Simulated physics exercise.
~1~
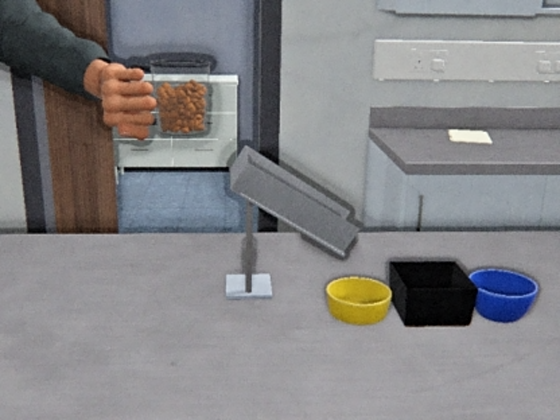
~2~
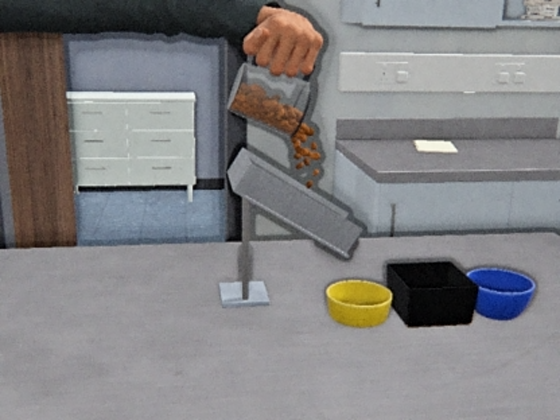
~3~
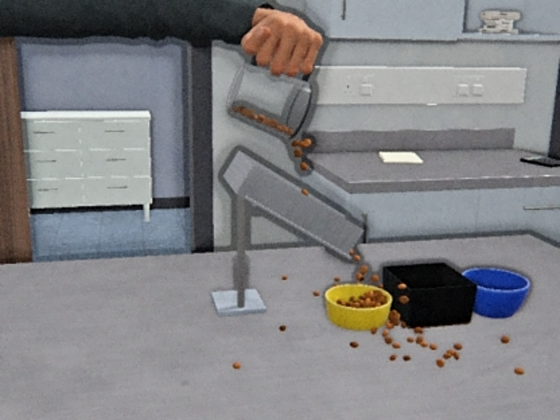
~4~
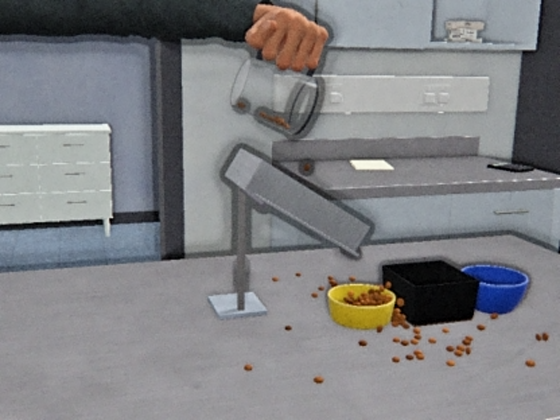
At the start, a hand holds a clear cup of brown kibble upright at the left, above a grey table with a sloping chute, a yellow dish, a black tin and a blue bowl. The hand carries the cup right, over the raised end of the chute, and tips it so the pieces begin to spill. They run down the slope, dropping into the yellow dish and scattering across the table. The cup keeps pouring until it is nearly empty. Finally, kibble heaps in the yellow dish, while many other pieces lie strewn around the containers.
